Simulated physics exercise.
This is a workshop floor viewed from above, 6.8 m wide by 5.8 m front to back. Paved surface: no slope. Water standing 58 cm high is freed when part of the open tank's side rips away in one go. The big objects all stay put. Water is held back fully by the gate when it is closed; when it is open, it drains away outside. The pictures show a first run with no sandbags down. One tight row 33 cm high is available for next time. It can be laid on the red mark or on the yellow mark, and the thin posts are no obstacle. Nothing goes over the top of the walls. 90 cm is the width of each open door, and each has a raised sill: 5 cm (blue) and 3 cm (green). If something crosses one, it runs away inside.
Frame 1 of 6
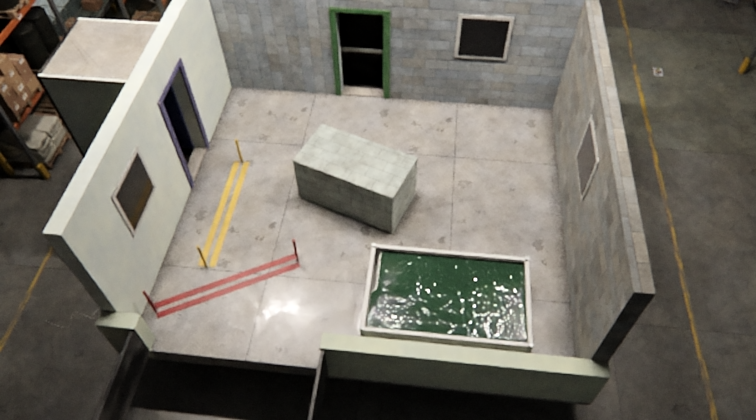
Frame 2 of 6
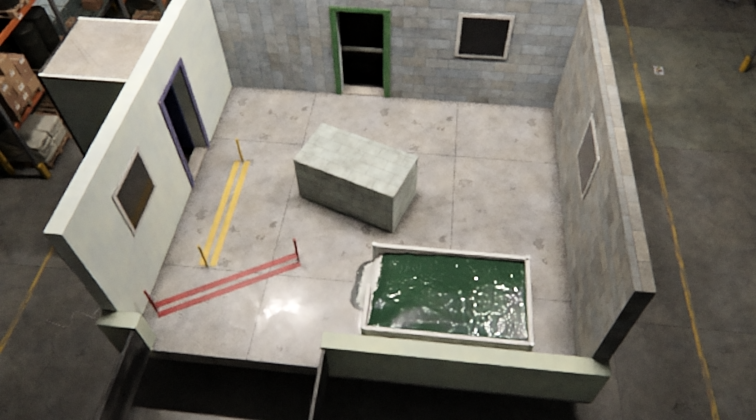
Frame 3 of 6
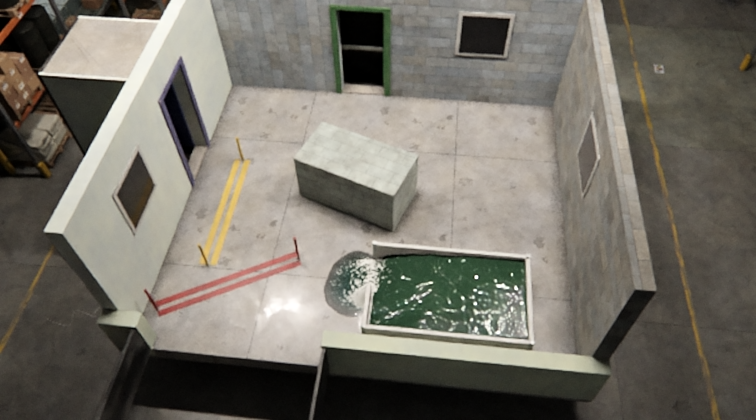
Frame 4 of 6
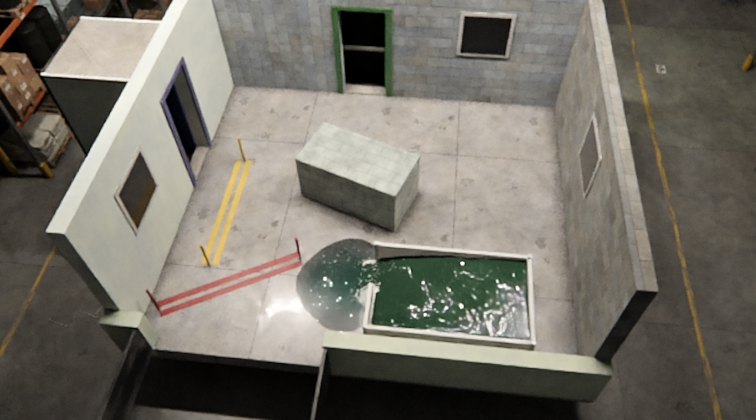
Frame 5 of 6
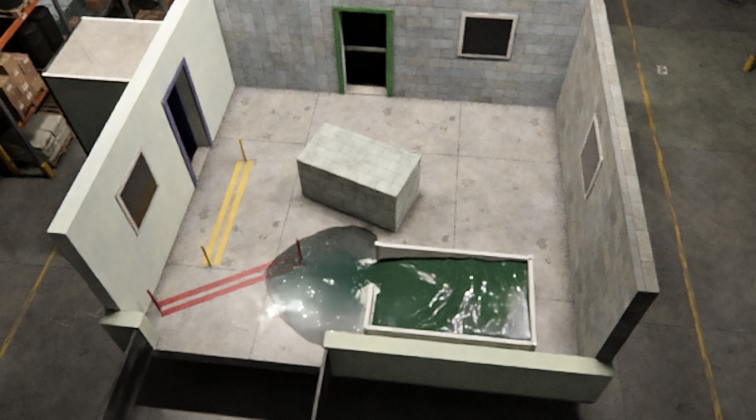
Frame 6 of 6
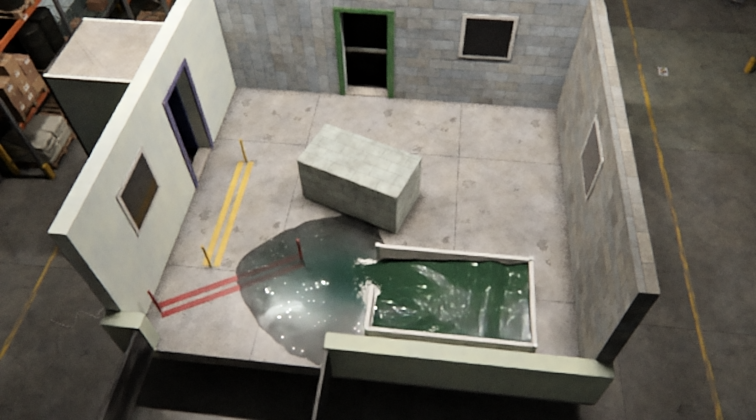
We see a tank of green water in a roofless room with a pale block, when water pours from its left side and spreads leftward across the floor in a widening dark pool, covering part of the red stripes.
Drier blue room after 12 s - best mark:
Yellow.
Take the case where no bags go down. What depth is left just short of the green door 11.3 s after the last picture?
4.0 cm.
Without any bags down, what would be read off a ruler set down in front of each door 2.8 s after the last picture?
Reading (cm) - blue: 12; green: 0.
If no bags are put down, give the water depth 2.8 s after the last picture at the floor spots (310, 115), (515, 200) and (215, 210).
I'd estimate 0, 0 and 13 centimetres.
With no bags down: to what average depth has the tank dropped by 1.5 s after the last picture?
About 36 cm.
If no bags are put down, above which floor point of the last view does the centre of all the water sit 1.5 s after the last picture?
I'd put it around (367, 288).
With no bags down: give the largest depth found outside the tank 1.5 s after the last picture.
Roughly 24 centimetres.
Then, 0.7 s after the last picture water covers 30 % of the floor and is deepest (28 cm) near (366, 285) in the run without bags; in at the blue door, 0 L with no bags, 0 L with the row on red, 0 L on yellow.
Then, 1.5 s after the last picture water covers 35 % of the floor and is deepest (24 cm) near (366, 285) in the run without bags; in at the blue door, 1 L with no bags, 2 L with the row on red, 0 L on yellow.
Then, 2.8 s after the last picture water covers 40 % of the floor and is deepest (16 cm) near (366, 285) in the run without bags; in at the blue door, 40 L with no bags, 43 L with the row on red, 0 L on yellow.
Then, 6.3 s after the last picture water covers 55 % of the floor and is deepest (10 cm) near (231, 101) in the run without bags; in at the blue door, 72 L with no bags, 94 L with the row on red, 0 L on yellow.
Then, 11.3 s after the last picture water covers 80 % of the floor and is deepest (6 cm) near (366, 285) in the run without bags; in at the blue door, 77 L with no bags, 102 L with the row on red, 2 L on yellow.
